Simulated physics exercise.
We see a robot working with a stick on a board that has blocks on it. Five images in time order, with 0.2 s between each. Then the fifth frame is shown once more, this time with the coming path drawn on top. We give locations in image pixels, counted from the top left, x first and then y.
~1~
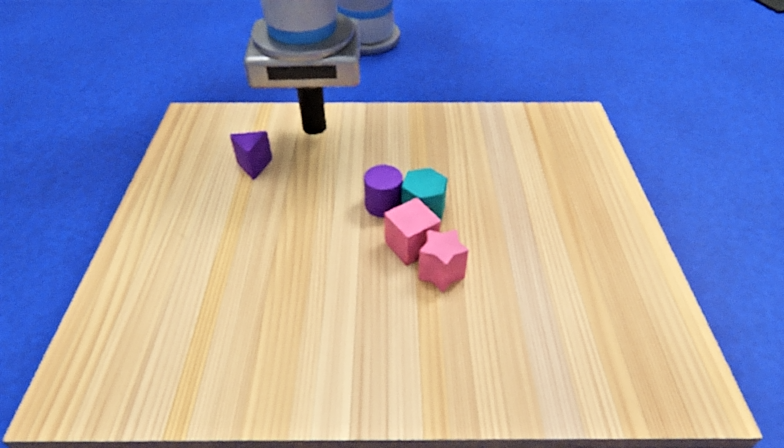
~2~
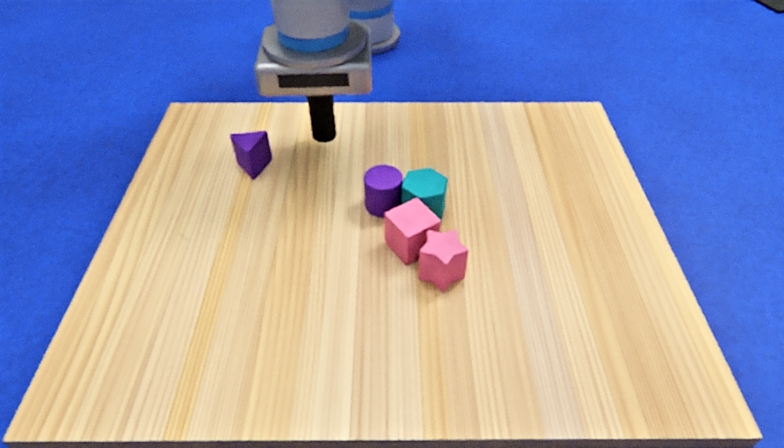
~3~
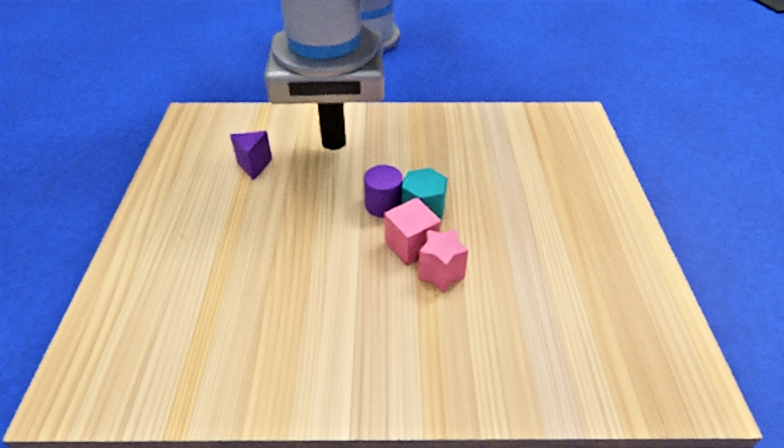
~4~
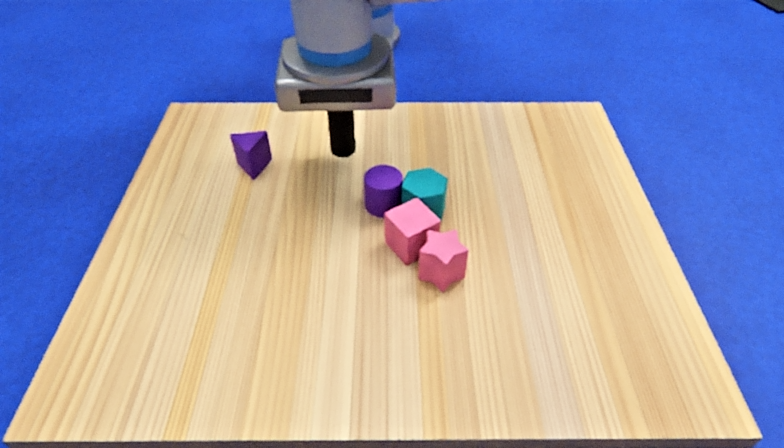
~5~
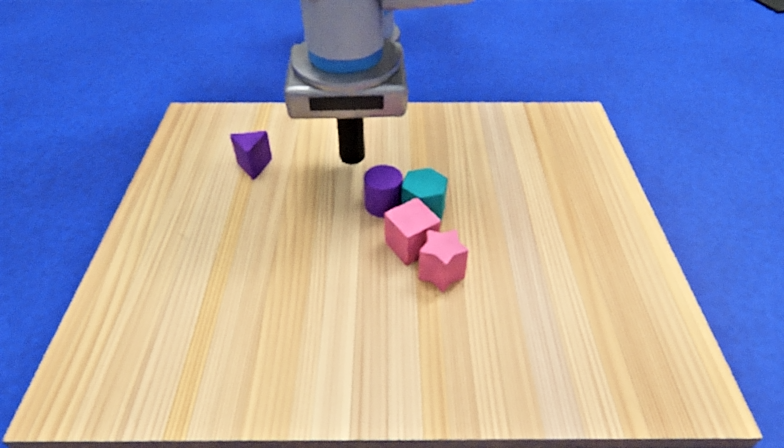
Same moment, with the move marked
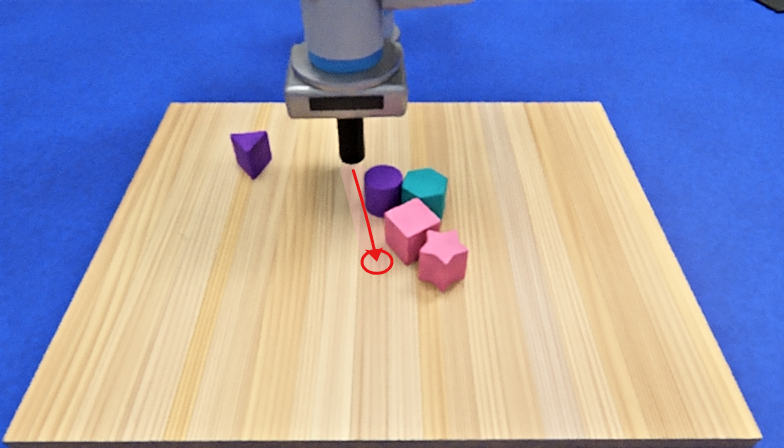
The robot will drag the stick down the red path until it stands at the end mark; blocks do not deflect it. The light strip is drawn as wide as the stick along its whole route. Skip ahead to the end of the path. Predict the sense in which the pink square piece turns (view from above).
It makes a clockwise turn.
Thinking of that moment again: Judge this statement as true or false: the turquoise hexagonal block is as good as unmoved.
False
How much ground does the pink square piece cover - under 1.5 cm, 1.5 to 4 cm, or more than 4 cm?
Ends 1.5 to 4 cm away.
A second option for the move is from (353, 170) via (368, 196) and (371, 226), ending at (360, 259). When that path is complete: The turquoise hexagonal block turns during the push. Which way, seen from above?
The block turns counter-clockwise.
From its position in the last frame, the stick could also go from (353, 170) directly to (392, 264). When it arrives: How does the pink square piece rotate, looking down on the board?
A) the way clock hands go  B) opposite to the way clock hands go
My answer is option A.
Path on the board, in a line from (353, 170) to (377, 262).
On the path given first. One third of the way, stick (360, 184); purple circle (387, 181); turquoise hexagonal block (429, 183).
Two thirds of the way, stick (369, 214); purple circle (403, 200); pink square piece (425, 227), turned 20° clockwise; turquoise hexagonal block (440, 184), turned 25° anticlockwise; pink star block (452, 254), turned 15° anticlockwise.
At the end, stick (377, 248); purple circle (405, 201); pink square piece (426, 228), turned 20° clockwise; turquoise hexagonal block (440, 184), turned 25° anticlockwise; pink star block (453, 255), turned 20° anticlockwise.
